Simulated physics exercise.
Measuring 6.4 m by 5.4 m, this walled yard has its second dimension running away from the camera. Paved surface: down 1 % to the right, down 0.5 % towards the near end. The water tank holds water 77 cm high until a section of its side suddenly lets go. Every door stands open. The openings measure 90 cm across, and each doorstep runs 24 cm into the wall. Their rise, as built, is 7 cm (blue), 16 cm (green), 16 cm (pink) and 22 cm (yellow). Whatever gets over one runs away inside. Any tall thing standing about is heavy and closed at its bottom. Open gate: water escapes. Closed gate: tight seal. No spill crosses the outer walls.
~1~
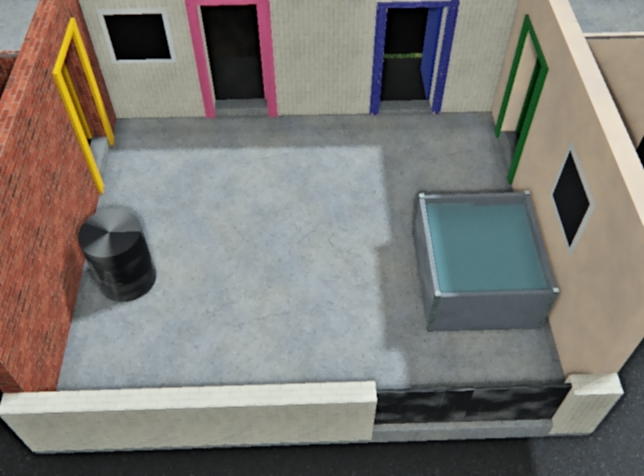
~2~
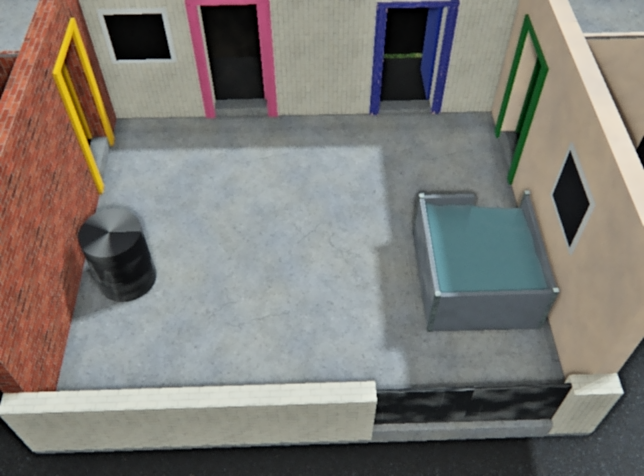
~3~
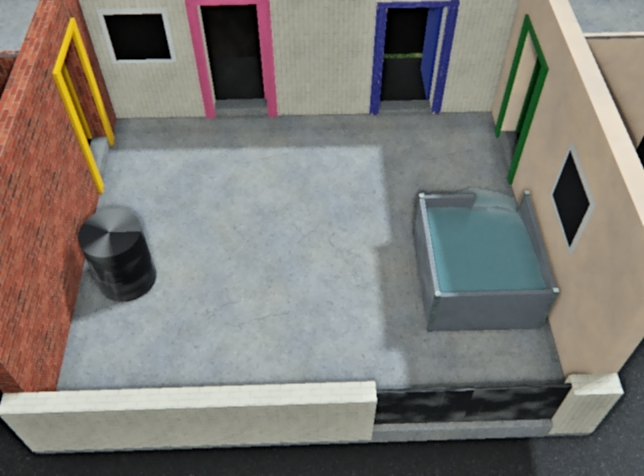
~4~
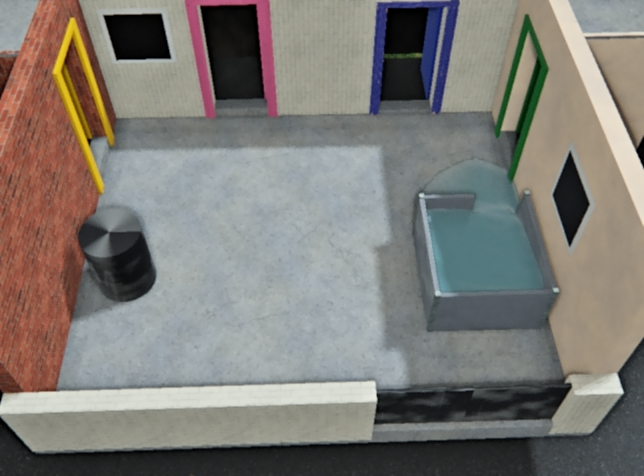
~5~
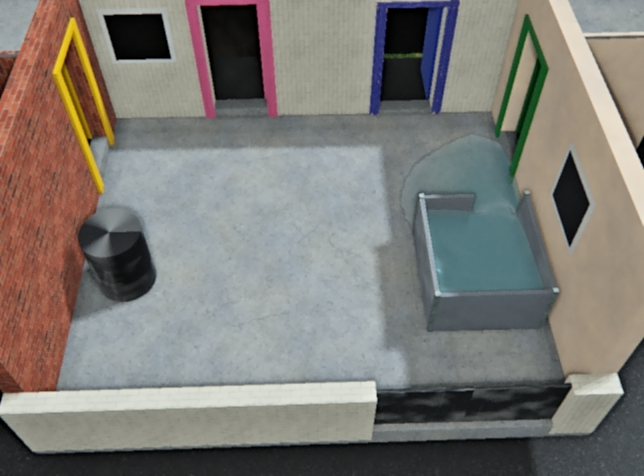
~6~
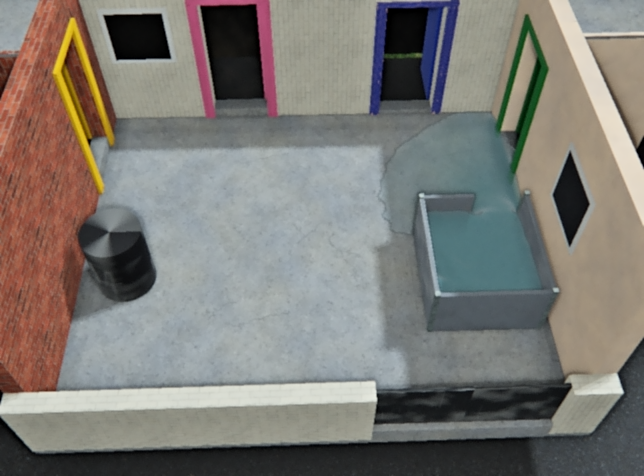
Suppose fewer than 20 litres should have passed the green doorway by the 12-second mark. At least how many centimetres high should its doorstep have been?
I would say at least 17 cm.
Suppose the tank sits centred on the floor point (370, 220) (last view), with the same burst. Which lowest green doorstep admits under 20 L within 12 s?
Near 7.5 cm.
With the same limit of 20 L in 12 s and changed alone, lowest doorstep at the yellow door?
Yellow door, minimum about 9.0 cm.
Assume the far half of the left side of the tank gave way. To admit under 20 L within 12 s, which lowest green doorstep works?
If so: Around 6.0 cm.
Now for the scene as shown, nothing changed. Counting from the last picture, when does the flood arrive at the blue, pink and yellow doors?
For blue it's 0.2 s, for pink 1.6 s, and for yellow 2.6 s.
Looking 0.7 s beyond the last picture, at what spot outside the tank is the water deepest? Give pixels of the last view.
Near (478, 118).
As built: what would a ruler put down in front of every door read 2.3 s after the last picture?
At the blue door the depth is 16 cm, at green 21 cm, at pink 6 cm and at yellow 0 cm.
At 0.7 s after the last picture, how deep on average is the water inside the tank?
It averages near 47 cm.
Then, 0.7 s after the last picture water covers 15 % of the floor, deepest (50 cm) near (478, 118); 18 cm at the green door, 2 litres in over its 16 cm doorstep.
Then, 2.3 s after the last picture water covers 35 % of the floor, deepest (26 cm) near (446, 119); 21 cm at the green door, 12 litres in over its 16 cm doorstep.
Then, 11.3 s after the last picture water covers 95 % of the floor, deepest (18 cm) near (566, 406); 6 cm at the green door, 27 litres in over its 16 cm doorstep.
At the green door as built, the water peaked near 21 cm, 2.3 s after the last picture.
With a doorstep of 15 cm, 34 litres would have come in within the 12 s; with 20 cm, 10 litres. So under 20 litres takes about 17 cm.
